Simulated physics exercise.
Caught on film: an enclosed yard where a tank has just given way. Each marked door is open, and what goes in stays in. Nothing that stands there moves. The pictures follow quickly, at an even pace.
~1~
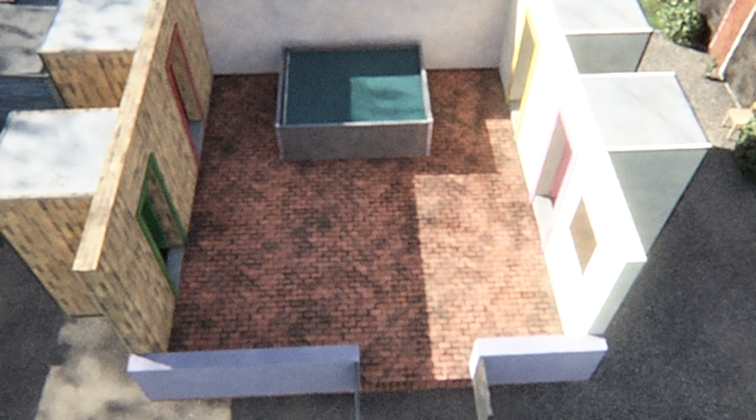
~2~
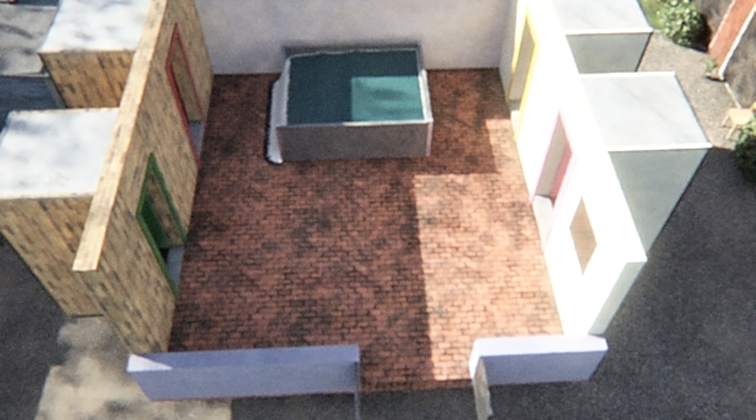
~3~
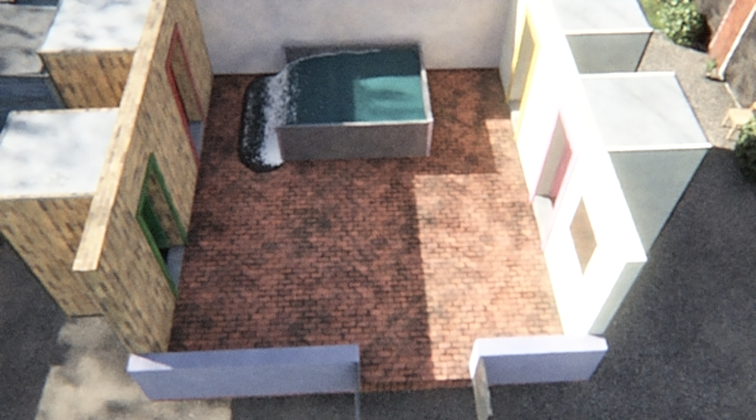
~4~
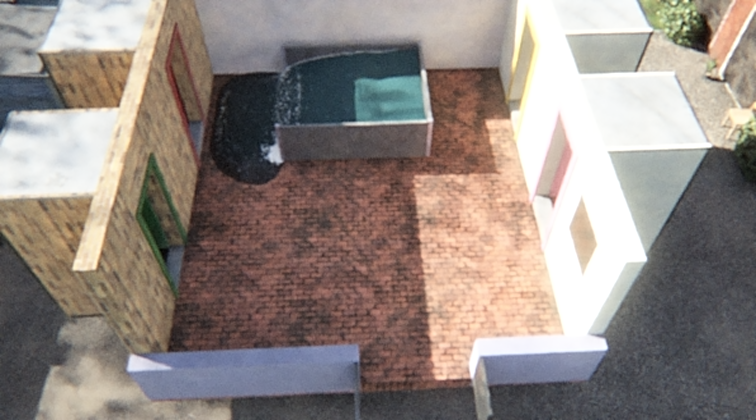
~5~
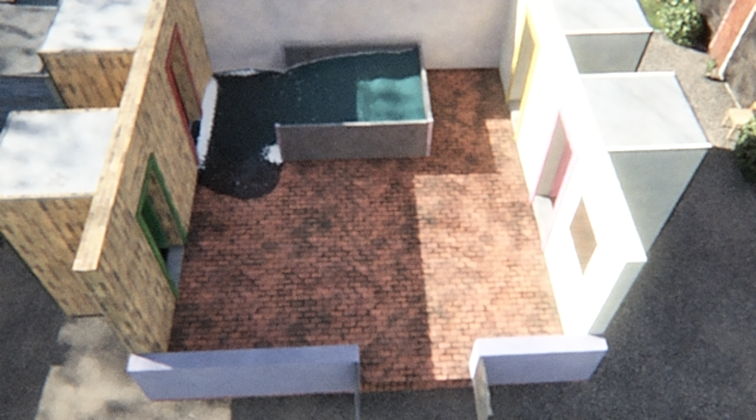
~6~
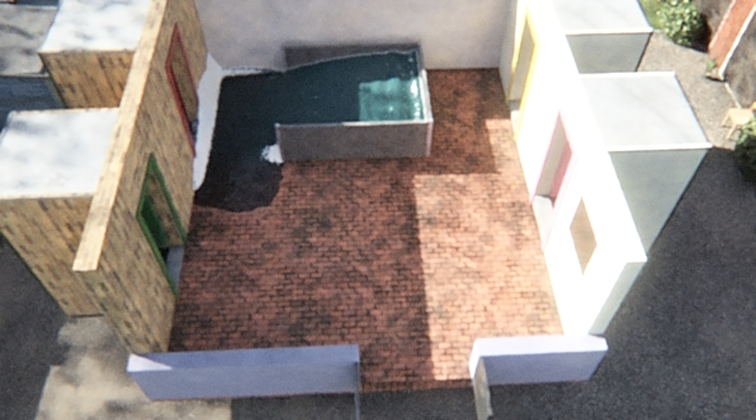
Enclosed brick yard with a tank of dark green water giving way, water pouring out leftward and spreading to the left wall.
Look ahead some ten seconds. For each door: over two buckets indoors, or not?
In the end: The yellow door stays under that; the pink door stays under that; the green door takes more than that; the red door takes more than that.
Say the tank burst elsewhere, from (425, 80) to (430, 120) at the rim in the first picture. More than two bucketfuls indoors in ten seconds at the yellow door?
The yellow one is over.
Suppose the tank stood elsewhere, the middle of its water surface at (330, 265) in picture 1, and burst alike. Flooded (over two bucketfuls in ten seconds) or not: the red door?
My reading: Red door stays under.
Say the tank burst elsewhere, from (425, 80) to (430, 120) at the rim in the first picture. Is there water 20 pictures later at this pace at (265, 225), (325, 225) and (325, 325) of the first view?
One after the other: Clear, no water, no water.
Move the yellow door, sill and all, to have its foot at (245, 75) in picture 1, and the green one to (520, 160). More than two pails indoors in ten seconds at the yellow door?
My reading: The yellow door passes that mark.
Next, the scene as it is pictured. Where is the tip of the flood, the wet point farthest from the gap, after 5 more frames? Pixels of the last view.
Around (179, 288).
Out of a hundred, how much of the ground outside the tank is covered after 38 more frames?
I make it 85 per cent.
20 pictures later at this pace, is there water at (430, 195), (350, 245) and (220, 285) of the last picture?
One after the other: No water, awash, covered.
A moment on, water covers 20 % of the floor; the yellow door not reached, the pink door not reached, the green door wet at the sill, nothing in, the red door far over two buckets in.
Next, water covers 30 % of the floor; the yellow door not reached, the pink door not reached, the green door under two buckets in, the red door far over two buckets in.
Then, water covers 55 % of the floor; the yellow door wet at the sill, nothing in, the pink door not reached, the green door under two buckets in, the red door far over two buckets in.
Later, water covers 85 % of the floor; the yellow door wet at the sill, nothing in, the pink door wet at the sill, nothing in, the green door over two buckets in, the red door far over two buckets in.
In the end, water covers 95 % of the floor; the yellow door wet at the sill, nothing in, the pink door wet at the sill, nothing in, the green door over two buckets in, the red door far over two buckets in.
